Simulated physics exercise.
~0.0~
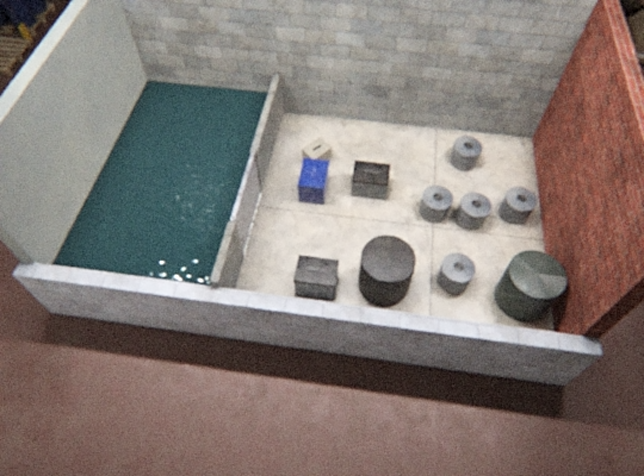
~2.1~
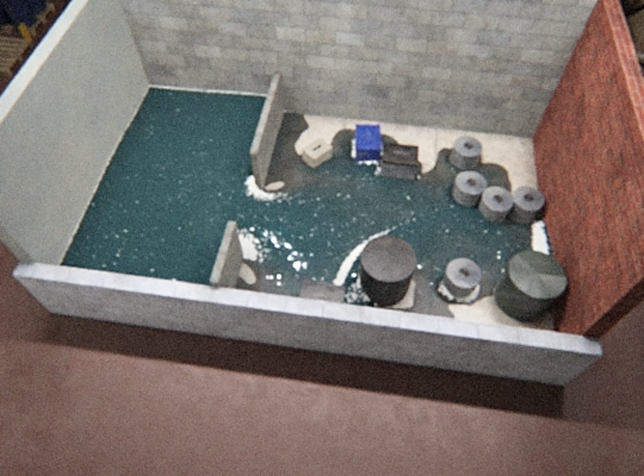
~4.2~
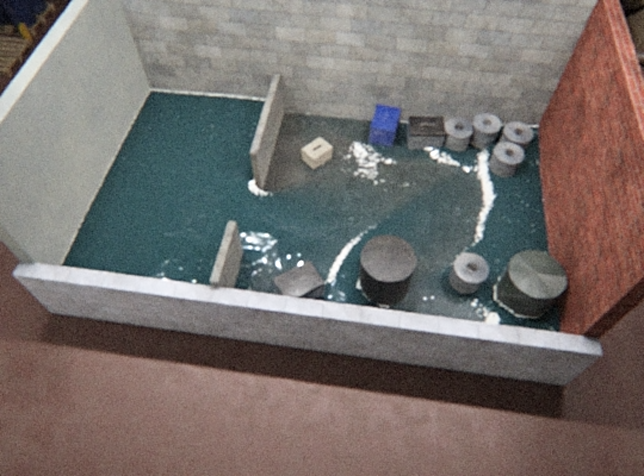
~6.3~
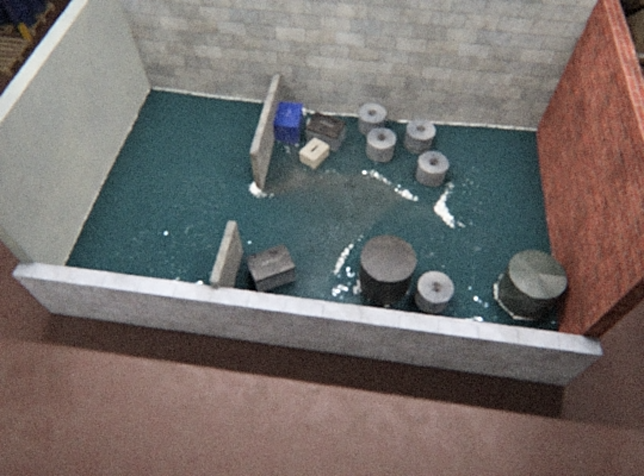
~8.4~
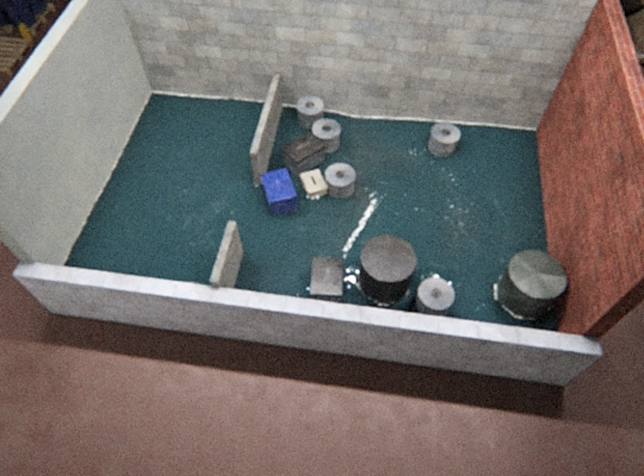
Water floods through a gap into the dry room, sweeping chests and drums around until they float.
